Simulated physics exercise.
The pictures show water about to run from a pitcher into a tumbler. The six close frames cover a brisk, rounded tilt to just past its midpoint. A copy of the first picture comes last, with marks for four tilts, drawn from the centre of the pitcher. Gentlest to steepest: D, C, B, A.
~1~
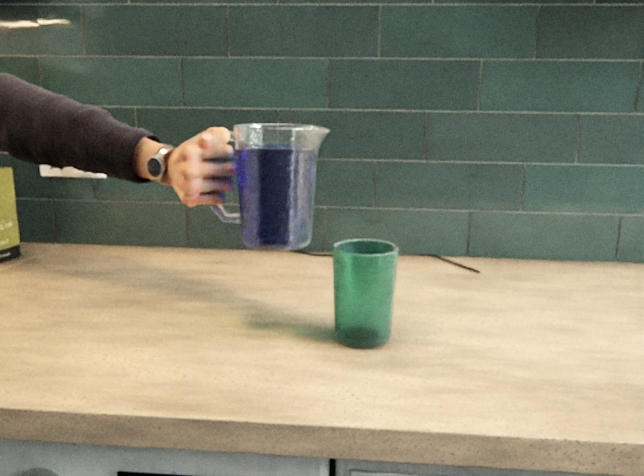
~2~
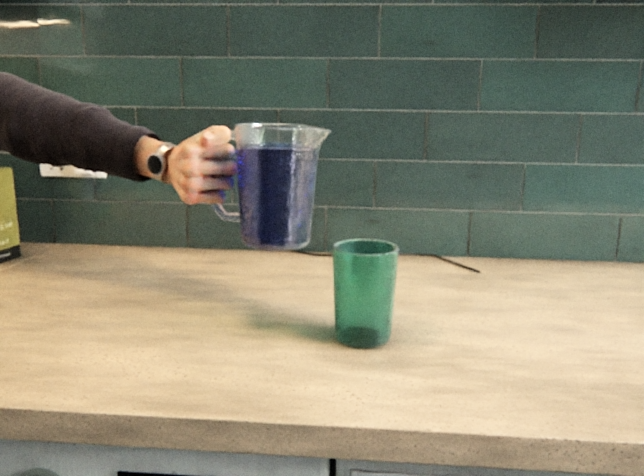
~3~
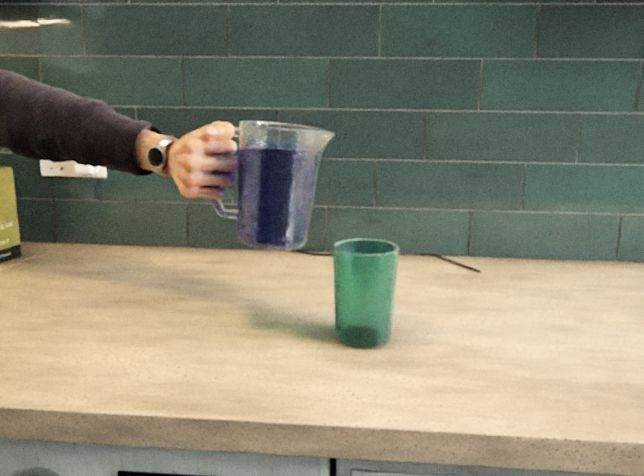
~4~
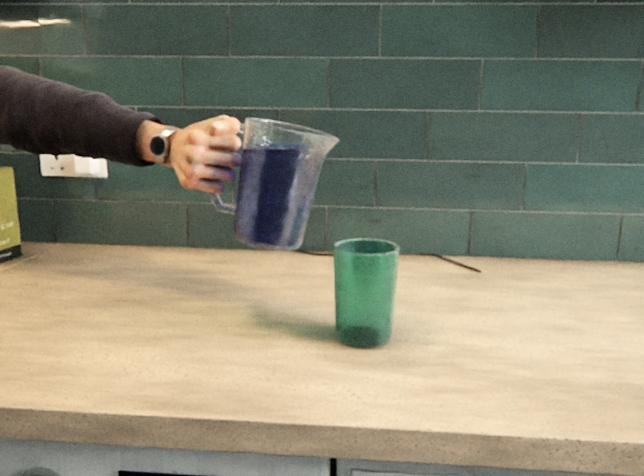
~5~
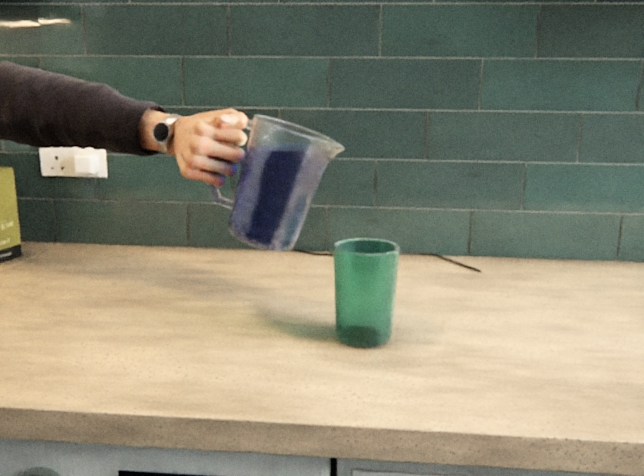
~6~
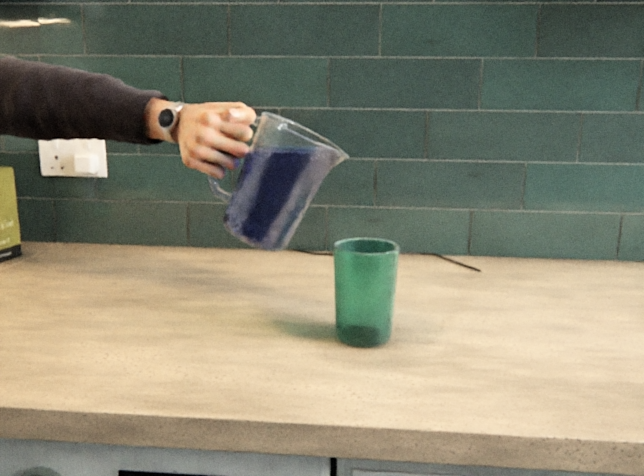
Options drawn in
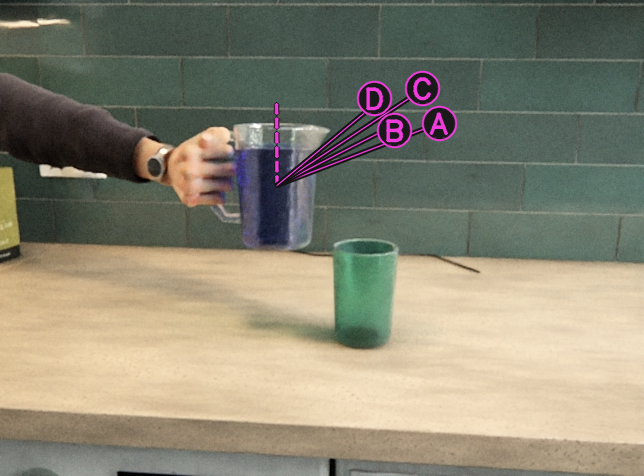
A hand holding a clear pitcher of dark blue liquid gradually tilts it rightward beside a green tumbler on a counter.
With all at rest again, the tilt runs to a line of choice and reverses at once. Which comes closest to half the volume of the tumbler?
Go for B.
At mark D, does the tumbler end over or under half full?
Under.
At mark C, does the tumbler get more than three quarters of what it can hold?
No, less.
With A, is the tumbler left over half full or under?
Over half.
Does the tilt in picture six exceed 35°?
No.
On the marked copy, A at (423, 129); B at (377, 134); C at (408, 98); D at (364, 113).
For mark A, the tumbler ends with about 68 % of what it can hold.
For mark B, the tumbler ends with about 52 % of what it can hold.
For mark C, the tumbler ends with about 37 % of what it can hold; 3 % of the water is spilt.
For mark D, the tumbler ends with about 28 % of what it can hold.
